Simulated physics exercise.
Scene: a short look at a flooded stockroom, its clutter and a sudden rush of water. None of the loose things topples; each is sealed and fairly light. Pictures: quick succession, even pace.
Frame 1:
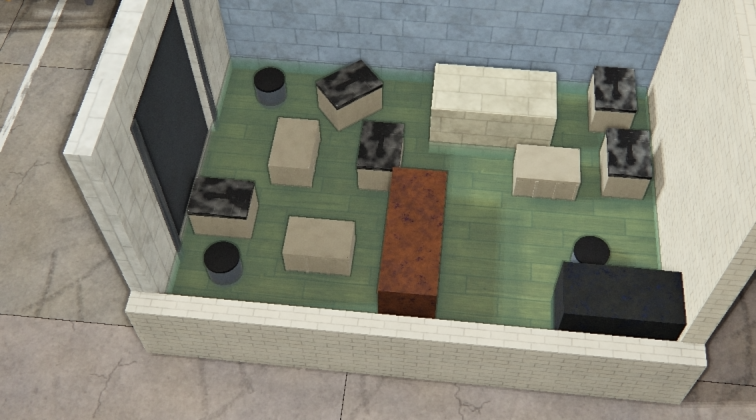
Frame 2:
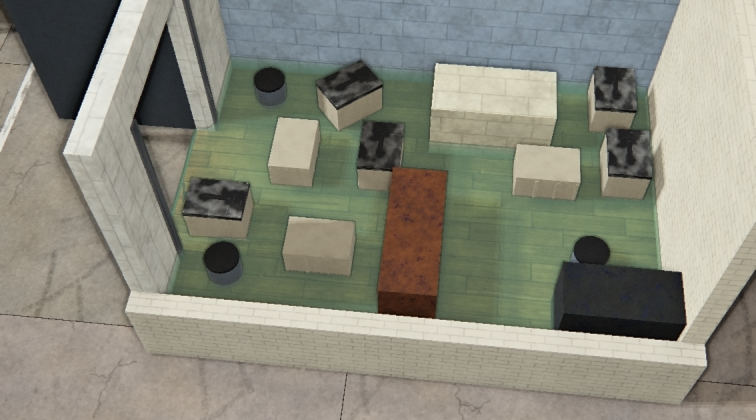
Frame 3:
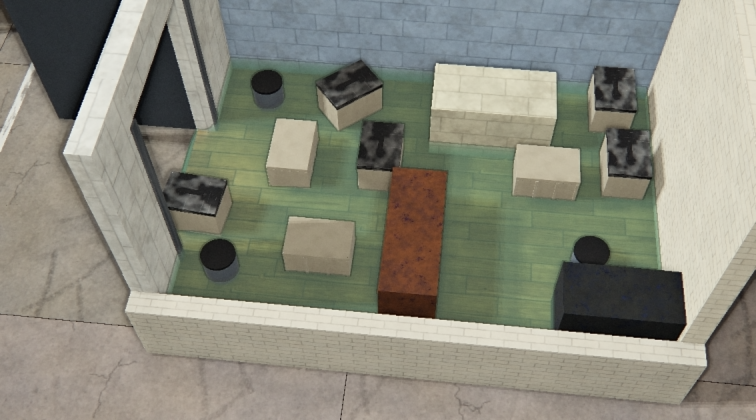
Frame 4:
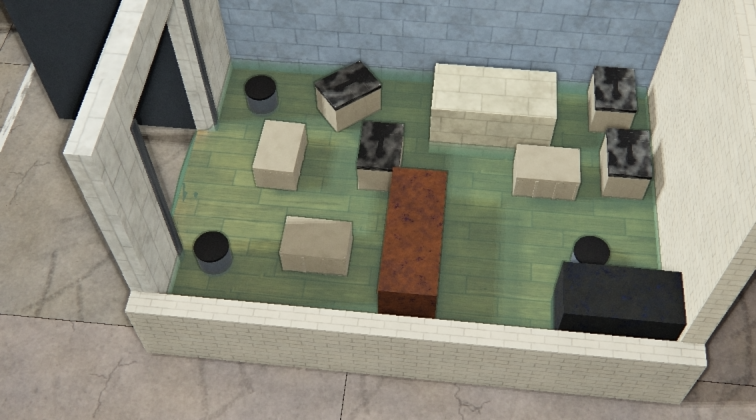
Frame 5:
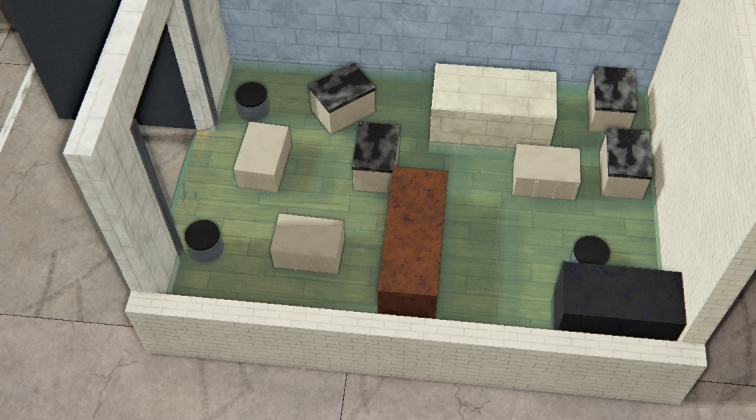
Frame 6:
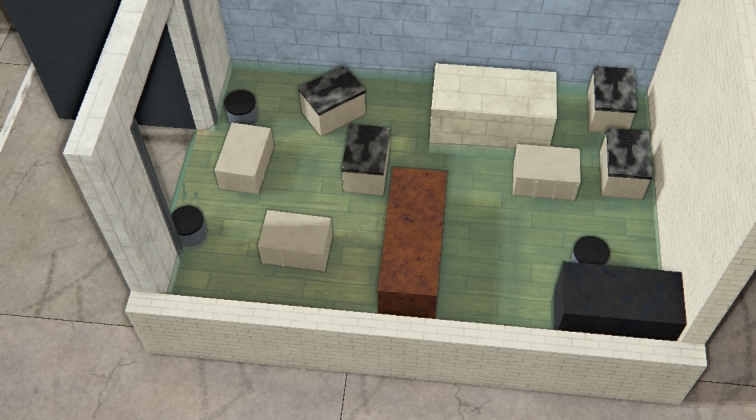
Flooded stockroom with its dark left door swinging open, a marble-topped crate drifting out through the doorway, then pails and pale crates drifting left.
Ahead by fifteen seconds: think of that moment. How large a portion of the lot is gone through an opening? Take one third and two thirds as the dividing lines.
I expect the result to be the upper range.
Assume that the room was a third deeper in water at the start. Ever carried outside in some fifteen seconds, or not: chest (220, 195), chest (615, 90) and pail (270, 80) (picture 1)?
Respectively: Exited / remained / exited.
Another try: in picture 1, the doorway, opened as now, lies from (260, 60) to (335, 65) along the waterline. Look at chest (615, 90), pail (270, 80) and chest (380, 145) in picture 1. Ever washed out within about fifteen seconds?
Ordered result: Retained / exited / exited.
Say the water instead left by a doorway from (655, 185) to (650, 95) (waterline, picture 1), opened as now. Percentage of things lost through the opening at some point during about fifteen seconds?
50 per cent.
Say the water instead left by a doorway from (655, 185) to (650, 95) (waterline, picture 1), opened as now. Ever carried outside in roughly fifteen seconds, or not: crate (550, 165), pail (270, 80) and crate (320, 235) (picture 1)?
One by one, that's lost, not lost, not lost.
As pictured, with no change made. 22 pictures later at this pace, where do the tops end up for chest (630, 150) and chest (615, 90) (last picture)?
I'd expect them about (595, 141) and (576, 85).
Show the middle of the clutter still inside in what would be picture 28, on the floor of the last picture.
Mean position: Approx. (566, 177) px.
A moment on, 3 of 11 are out; 7 afloat.
Next, 7 of 11 are out; 4 afloat.
Later, 8 of 11 are out; 3 afloat.
In the end, 8 of 11 are out; 3 afloat.
